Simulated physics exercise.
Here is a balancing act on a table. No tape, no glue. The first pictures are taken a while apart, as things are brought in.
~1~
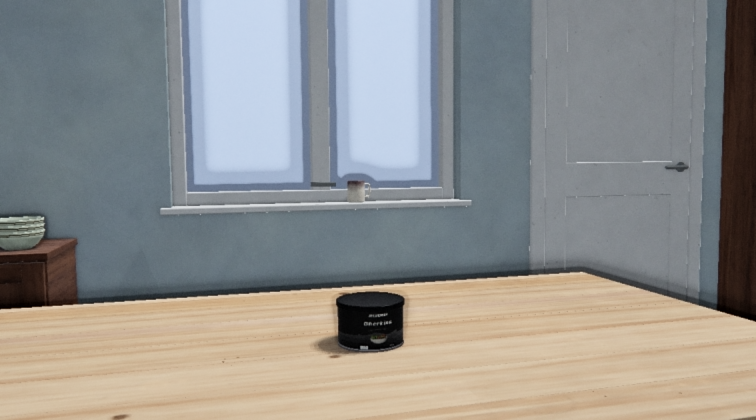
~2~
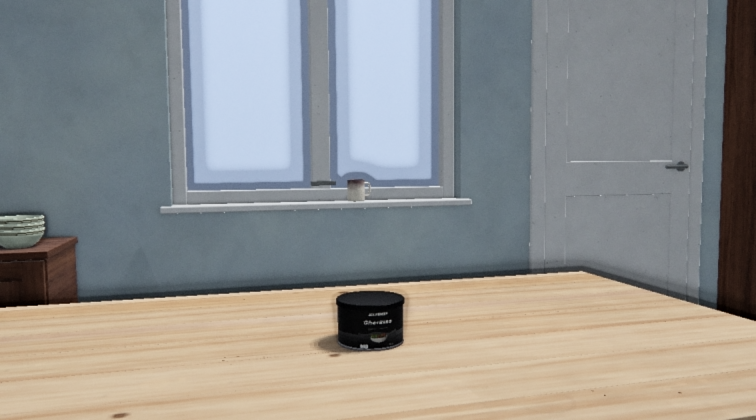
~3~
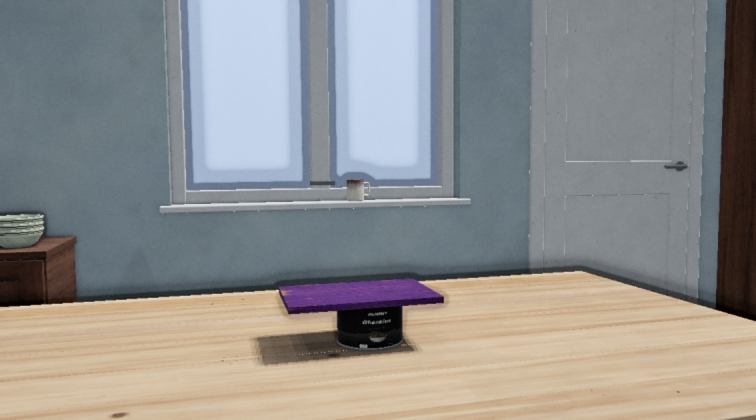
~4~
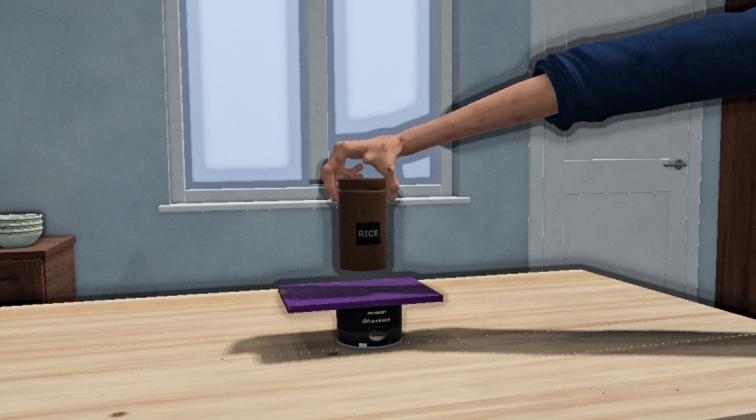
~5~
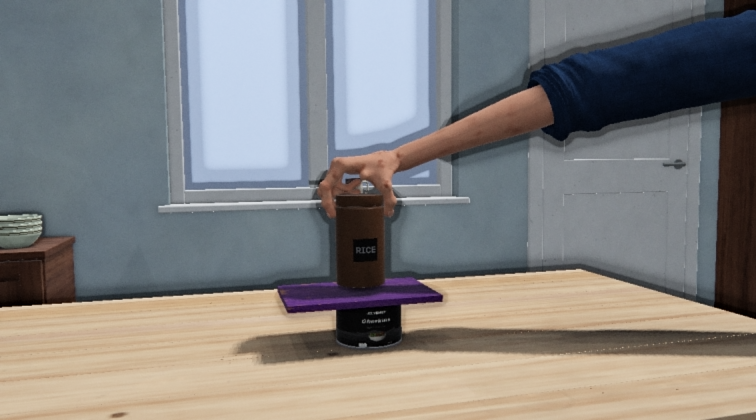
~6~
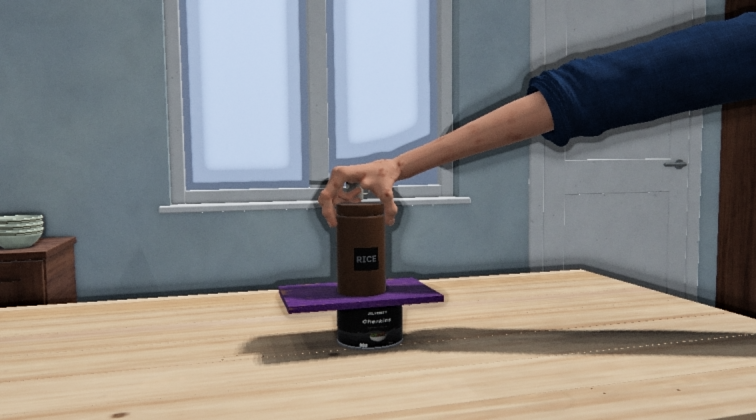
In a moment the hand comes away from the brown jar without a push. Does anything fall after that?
Here the stack stays up.
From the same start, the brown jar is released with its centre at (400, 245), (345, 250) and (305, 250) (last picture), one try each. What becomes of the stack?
First try: It keeps its balance; second try: It keeps its balance; third try: It comes apart.
Then, 0.30 s past the last view, nothing moves.
Then, 0.70 s past the last view, brown jar resting near (361, 248).
Finally, all 3 still in place. Final places as the last picture's camera would see them, brown jar near (361, 248). The stack keeps its balance.
